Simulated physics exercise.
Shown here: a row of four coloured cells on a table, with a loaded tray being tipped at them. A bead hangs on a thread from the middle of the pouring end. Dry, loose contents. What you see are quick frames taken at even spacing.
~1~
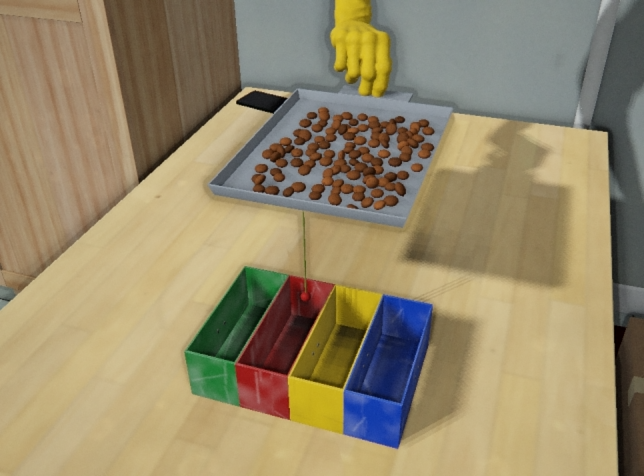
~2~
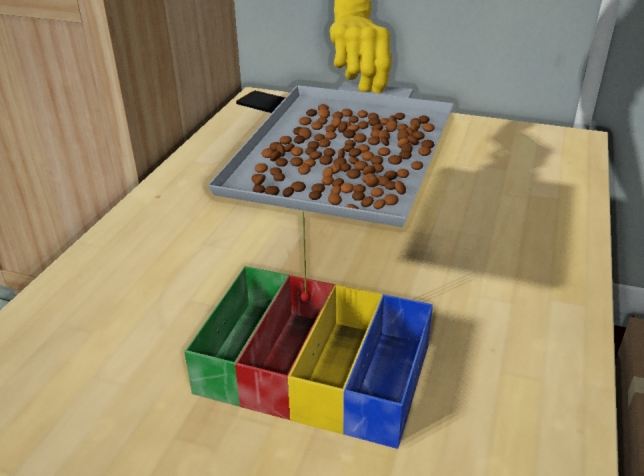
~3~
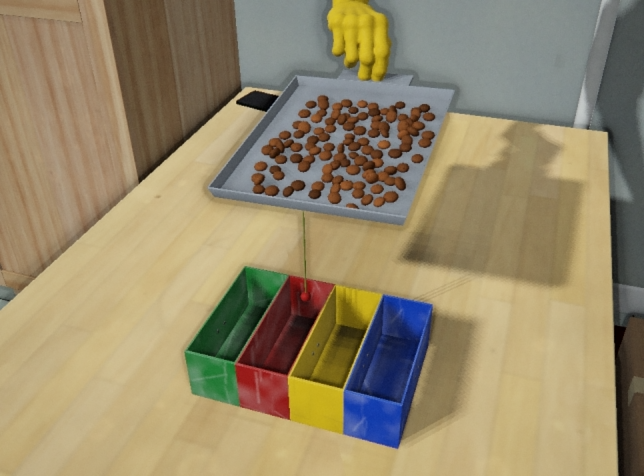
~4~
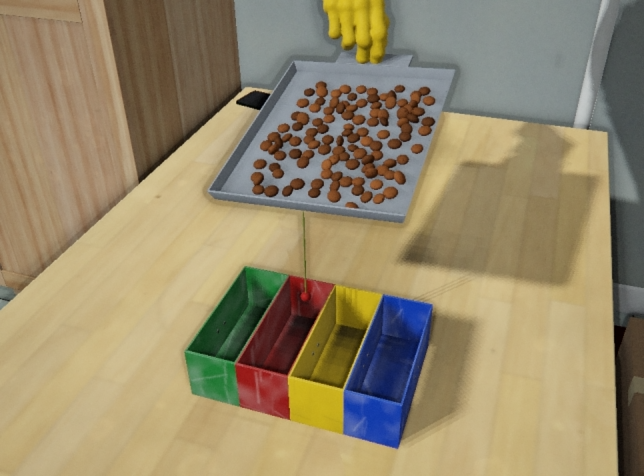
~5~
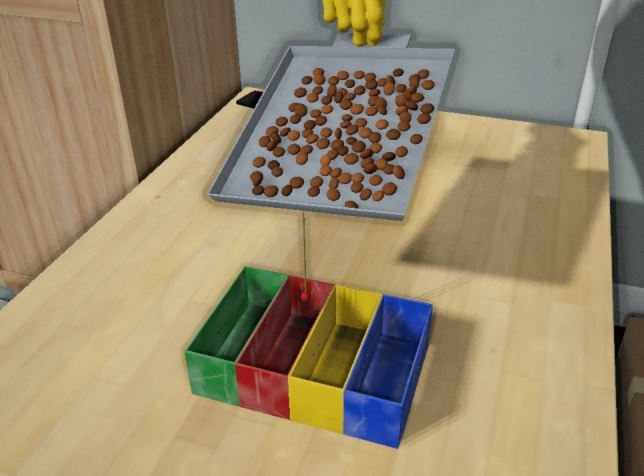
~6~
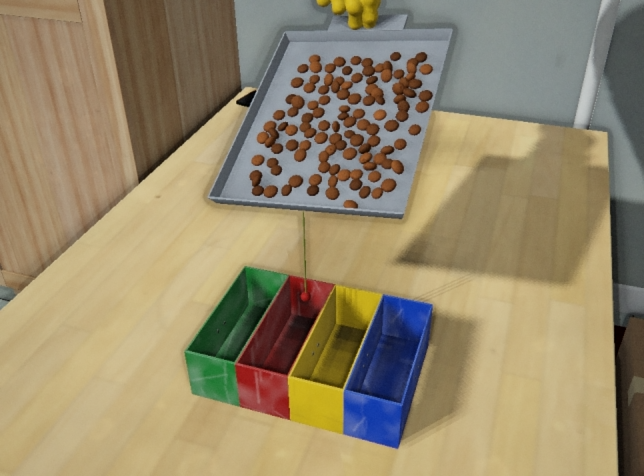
A gray tray scattered with brown kibble started out nearly level above a row of green, red, yellow and blue bins, then a yellow hand gradually raised its far end, tilting it toward them.
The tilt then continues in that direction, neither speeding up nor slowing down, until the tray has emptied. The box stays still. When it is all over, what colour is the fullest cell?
It is the green one.
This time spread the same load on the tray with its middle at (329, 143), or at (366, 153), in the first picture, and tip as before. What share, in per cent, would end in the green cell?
About 40 % and 40 %.
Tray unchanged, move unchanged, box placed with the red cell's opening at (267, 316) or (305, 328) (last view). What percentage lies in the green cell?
Roughly 40% first, roughly 30% second.
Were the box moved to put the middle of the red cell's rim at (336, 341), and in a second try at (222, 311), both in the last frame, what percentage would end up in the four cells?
The first yields 40 per cent and the second 100 per cent.
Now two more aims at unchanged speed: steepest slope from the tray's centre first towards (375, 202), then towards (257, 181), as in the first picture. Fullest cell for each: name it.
Try 1 - blue; try 2 - the cell in green.
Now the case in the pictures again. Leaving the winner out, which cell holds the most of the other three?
Second is the red cell.
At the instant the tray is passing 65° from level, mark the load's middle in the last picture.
In the last view, the load is centred near (277, 179).
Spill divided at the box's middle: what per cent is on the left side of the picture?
I'd put it at close to 100 per cent.
Just after the last frame, tray tipped steeply; almost all on the tray; about a tenth falling or outside the box.
A moment on, tray tipped past a quarter turn; about a tenth on the tray; roughly a third in the green cell; roughly a quarter in the red cell; about a tenth in the yellow cell; roughly a third falling or outside the box.
Further on, tray tipped past a quarter turn; roughly a third in the green cell; roughly a quarter in the red cell; about a tenth in the yellow cell; just a few in the blue cell; roughly a third falling or outside the box.
When it is over, tray tipped past a quarter turn; roughly a third in the green cell; roughly a quarter in the red cell; about a tenth in the yellow cell; just a few in the blue cell; roughly a third outside the box.
